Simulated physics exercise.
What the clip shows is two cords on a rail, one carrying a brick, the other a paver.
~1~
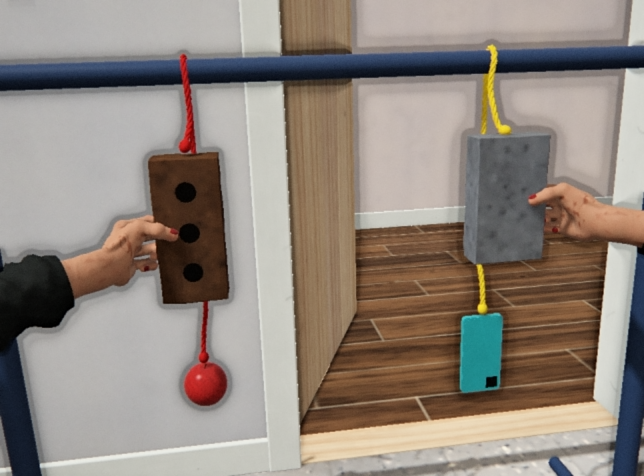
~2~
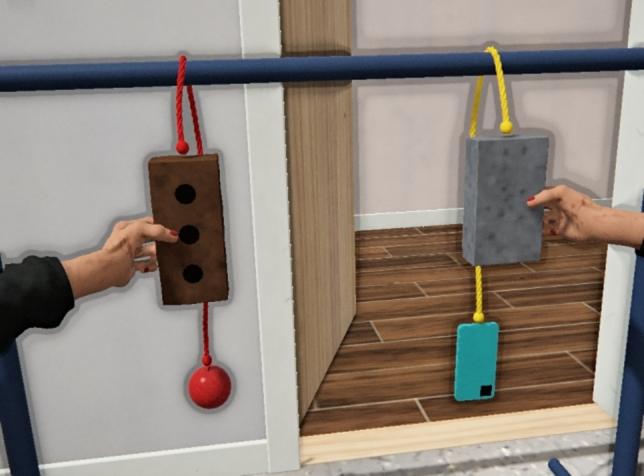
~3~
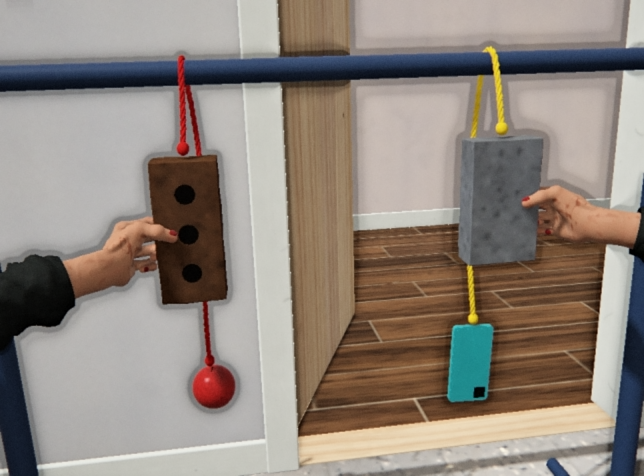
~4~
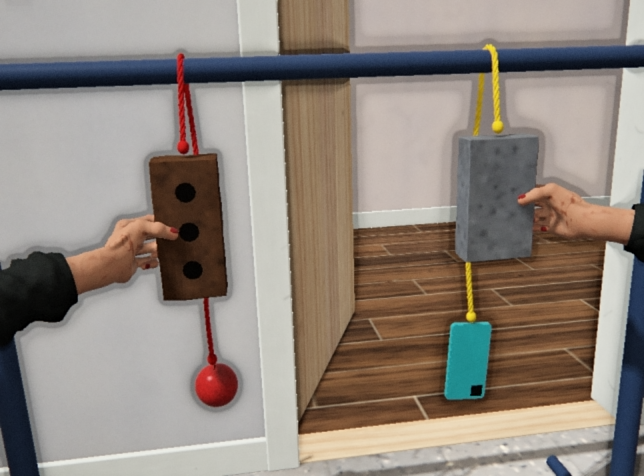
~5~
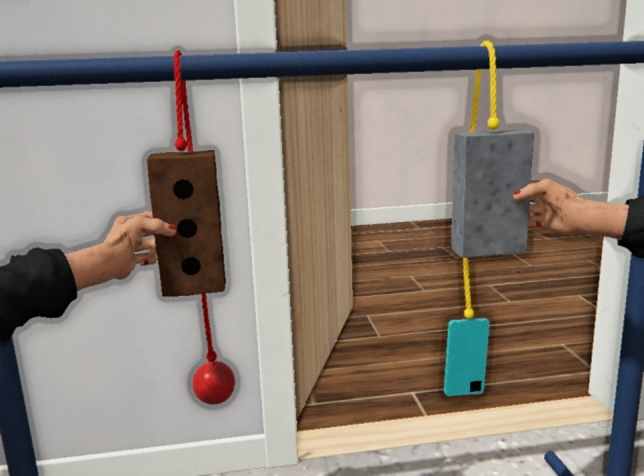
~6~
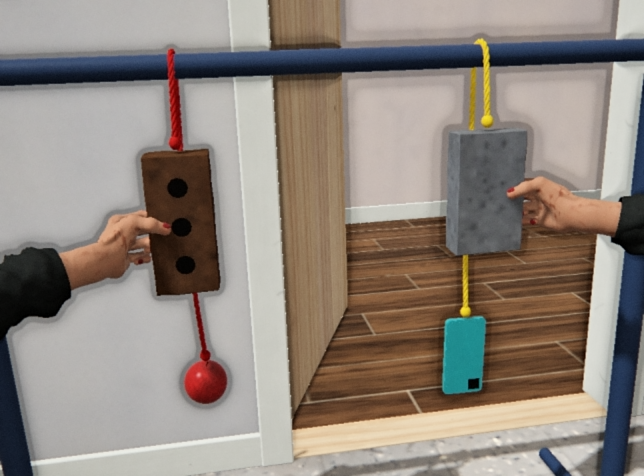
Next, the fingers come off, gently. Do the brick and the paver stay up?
My prediction: The brick descends; the paver descends.
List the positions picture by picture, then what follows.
In the first frame, brick (191, 228); paver (505, 198); left apple (206, 384); right phone (481, 353).
In the second frame, brick (191, 229); paver (504, 200).
In the third frame, brick (190, 229); paver (499, 200).
In the fourth frame, brick (190, 227); paver (495, 197).
In the fifth frame, brick (188, 223); paver (491, 194).
In the sixth frame, brick (183, 222); paver (485, 191); left cord only laid over the rail; right cord only laid over the rail.
Then, 0.30 s later than the last view, brick dropping near (192, 292); paver dropping near (480, 274).
Then, 0.58 s later than the last view, brick dropping; paver on the floor.
Then, 0.84 s later than the last view, brick on the floor; paver on the floor.
Finally, brick on the floor; paver on the floor. The brick pulls its rope through and the paver runs down to the floor.
